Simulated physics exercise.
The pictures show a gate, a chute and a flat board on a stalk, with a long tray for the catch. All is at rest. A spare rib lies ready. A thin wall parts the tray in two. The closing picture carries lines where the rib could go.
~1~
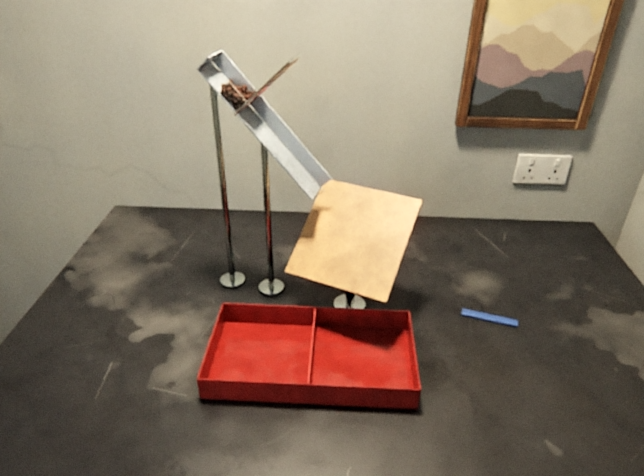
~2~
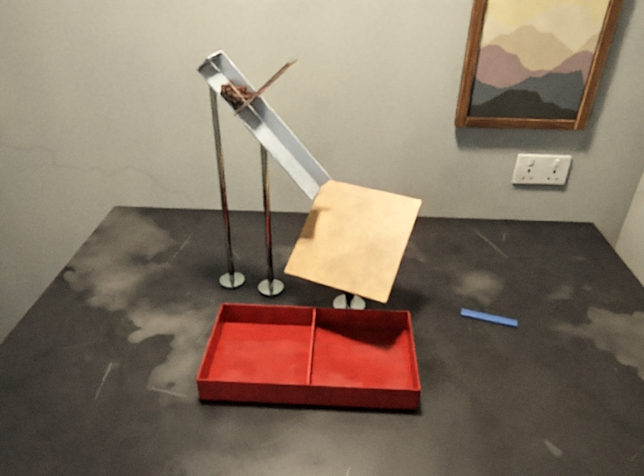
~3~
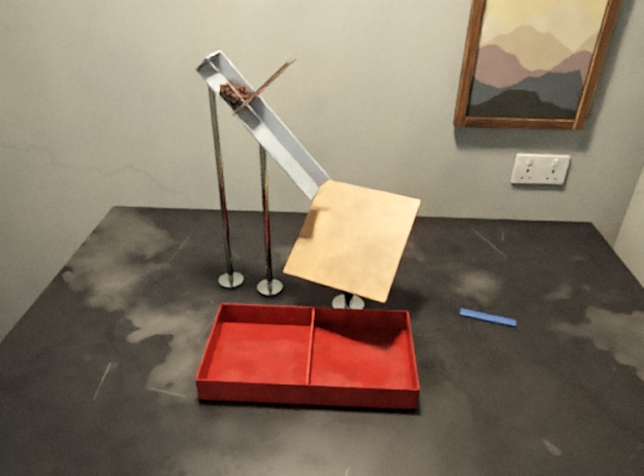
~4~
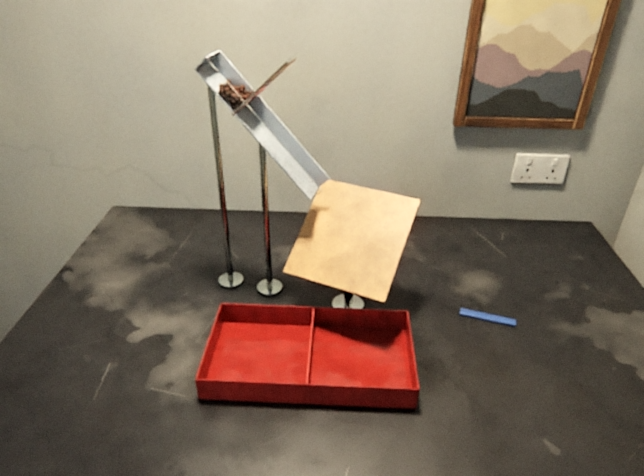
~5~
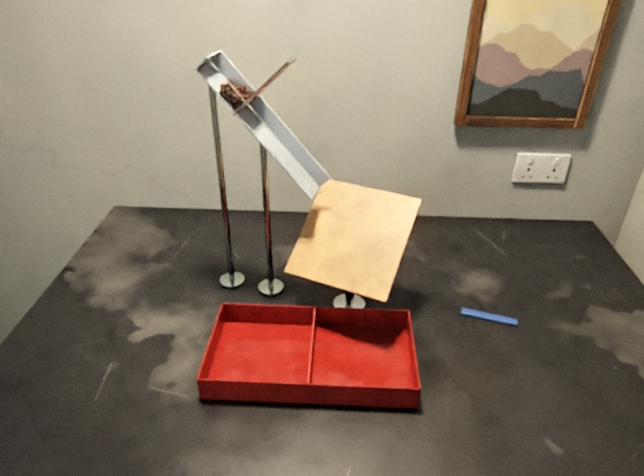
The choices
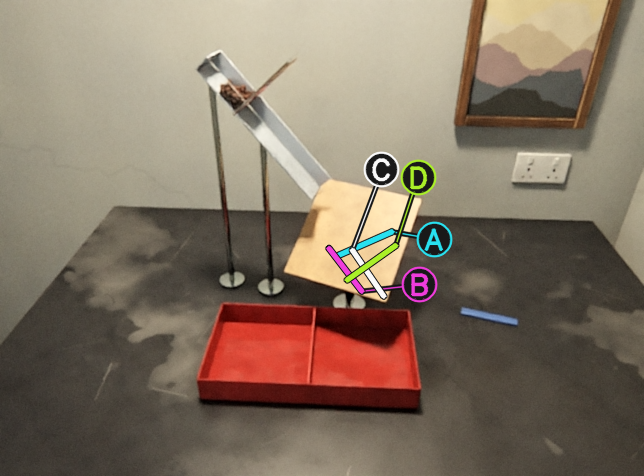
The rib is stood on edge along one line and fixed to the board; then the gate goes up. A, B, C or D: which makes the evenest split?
The answer is line D.
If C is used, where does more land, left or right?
Right.
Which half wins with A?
Left.
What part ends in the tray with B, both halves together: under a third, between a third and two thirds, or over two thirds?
Line B gives over two thirds.
On the marked copy, line A from (392, 231) to (338, 255); line B from (329, 248) to (361, 291); line C from (352, 250) to (383, 296); line D from (395, 245) to (347, 279).
Choosing A, of what is caught, the larger part in the left half, about a tenth in the right.
Choosing B, of what is caught, about a tenth in the left half, the larger part in the right.
Choosing C, of what is caught, roughly a quarter in the left half, the larger part in the right.
Choosing D, of what is caught, roughly two thirds in the left half, roughly a third in the right.
